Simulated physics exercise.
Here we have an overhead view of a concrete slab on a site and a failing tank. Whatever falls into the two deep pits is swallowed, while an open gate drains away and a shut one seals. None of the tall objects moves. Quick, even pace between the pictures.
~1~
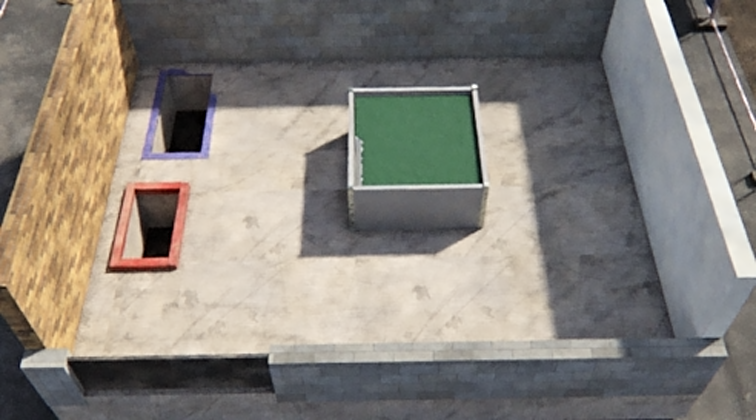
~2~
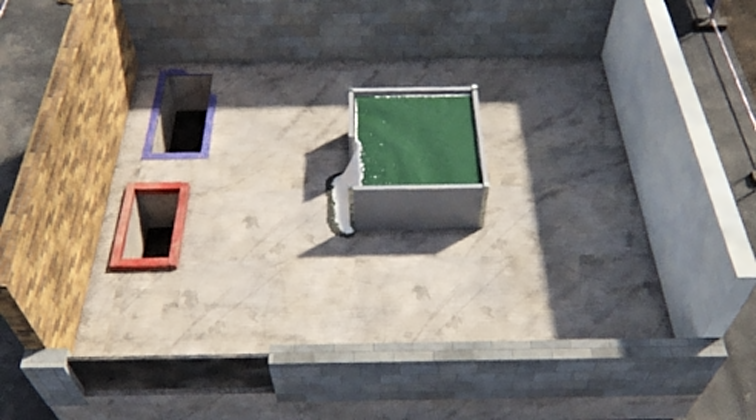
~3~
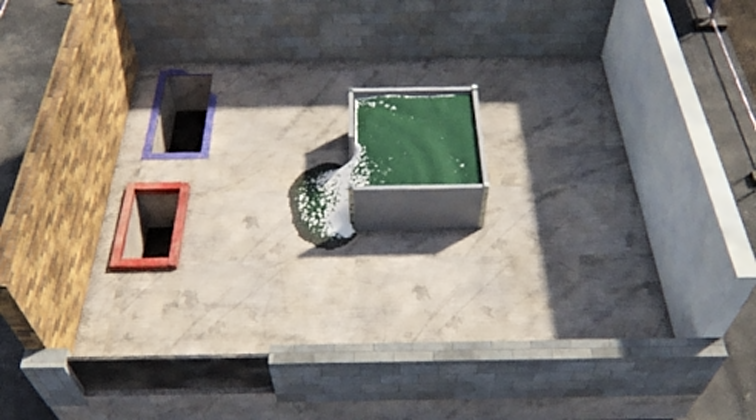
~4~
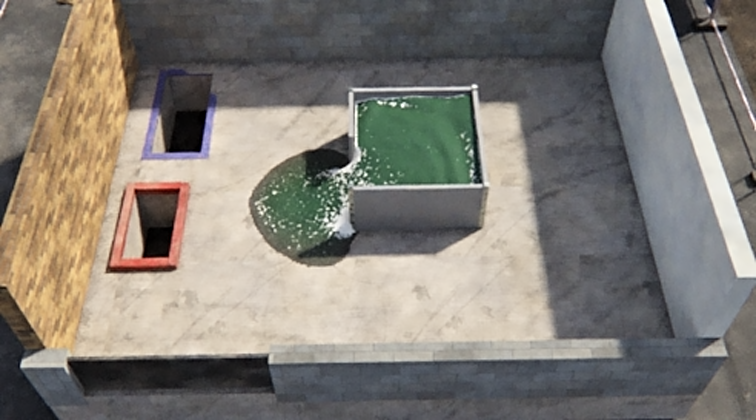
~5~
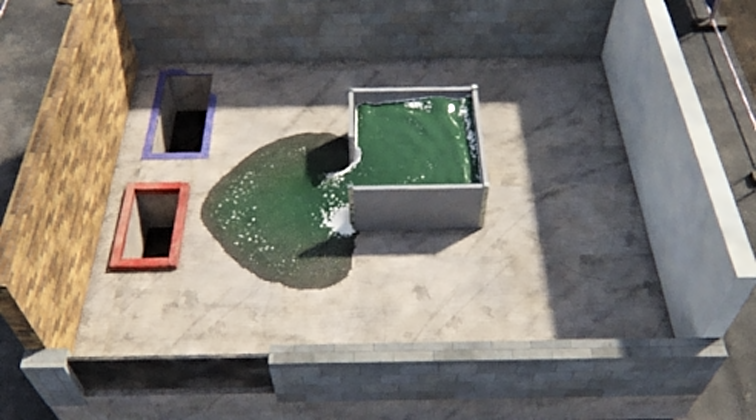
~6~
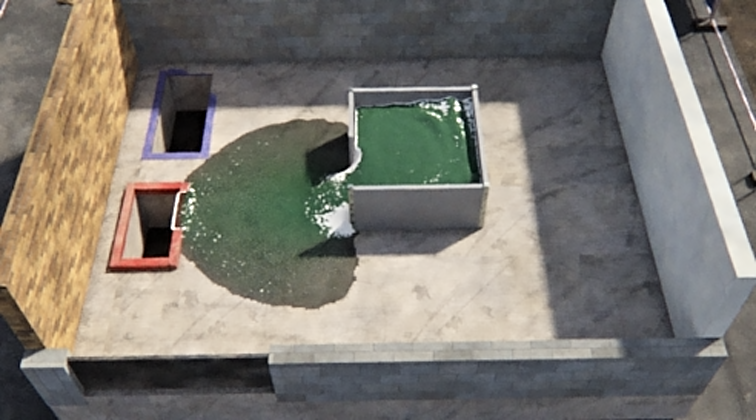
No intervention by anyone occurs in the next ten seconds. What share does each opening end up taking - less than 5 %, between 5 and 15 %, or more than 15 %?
One by one: The gate gets hardly any of it - below five per cent; the red pit gets a big share of it - past fifteen per cent; the blue pit gets a big share of it - past fifteen per cent.
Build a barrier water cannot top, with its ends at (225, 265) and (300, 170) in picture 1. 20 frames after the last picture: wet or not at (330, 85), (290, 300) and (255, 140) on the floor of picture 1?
Result, listed order: Spot 1 reached by the flood, spot 2 reached by the flood, spot 3 kept clear of the flood.
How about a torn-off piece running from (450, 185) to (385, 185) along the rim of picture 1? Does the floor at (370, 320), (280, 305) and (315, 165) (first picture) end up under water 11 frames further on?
Well, the first is hit by the spill, the next hit by the spill, the last missed by the spill.
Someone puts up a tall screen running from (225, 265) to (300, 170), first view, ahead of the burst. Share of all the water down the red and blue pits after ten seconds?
Red 6 %, blue 20 %.
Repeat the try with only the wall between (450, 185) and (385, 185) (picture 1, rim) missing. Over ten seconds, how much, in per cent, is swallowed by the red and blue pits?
Per cent: Red 2, blue 10.
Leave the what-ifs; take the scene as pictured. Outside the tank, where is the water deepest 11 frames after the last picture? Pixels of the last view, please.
I would choose the pixel (68, 378).
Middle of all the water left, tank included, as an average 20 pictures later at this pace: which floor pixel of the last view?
Roughly (285, 220).
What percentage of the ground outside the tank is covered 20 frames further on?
Roughly 35 %.
A moment on, water covers 30 % of the floor; the gate 0 %, the red pit 5 %, the blue pit 2 %.
Next, water covers 35 % of the floor; the gate 0 %, the red pit 12 %, the blue pit 5 %.
Then, water covers 35 % of the floor; the gate 0 %, the red pit 18 %, the blue pit 10 %.
Later, water covers 50 % of the floor; the gate 0 %, the red pit 22 %, the blue pit 18 %.
In the end, water covers 65 % of the floor; the gate 0 %, the red pit 23 %, the blue pit 26 %.
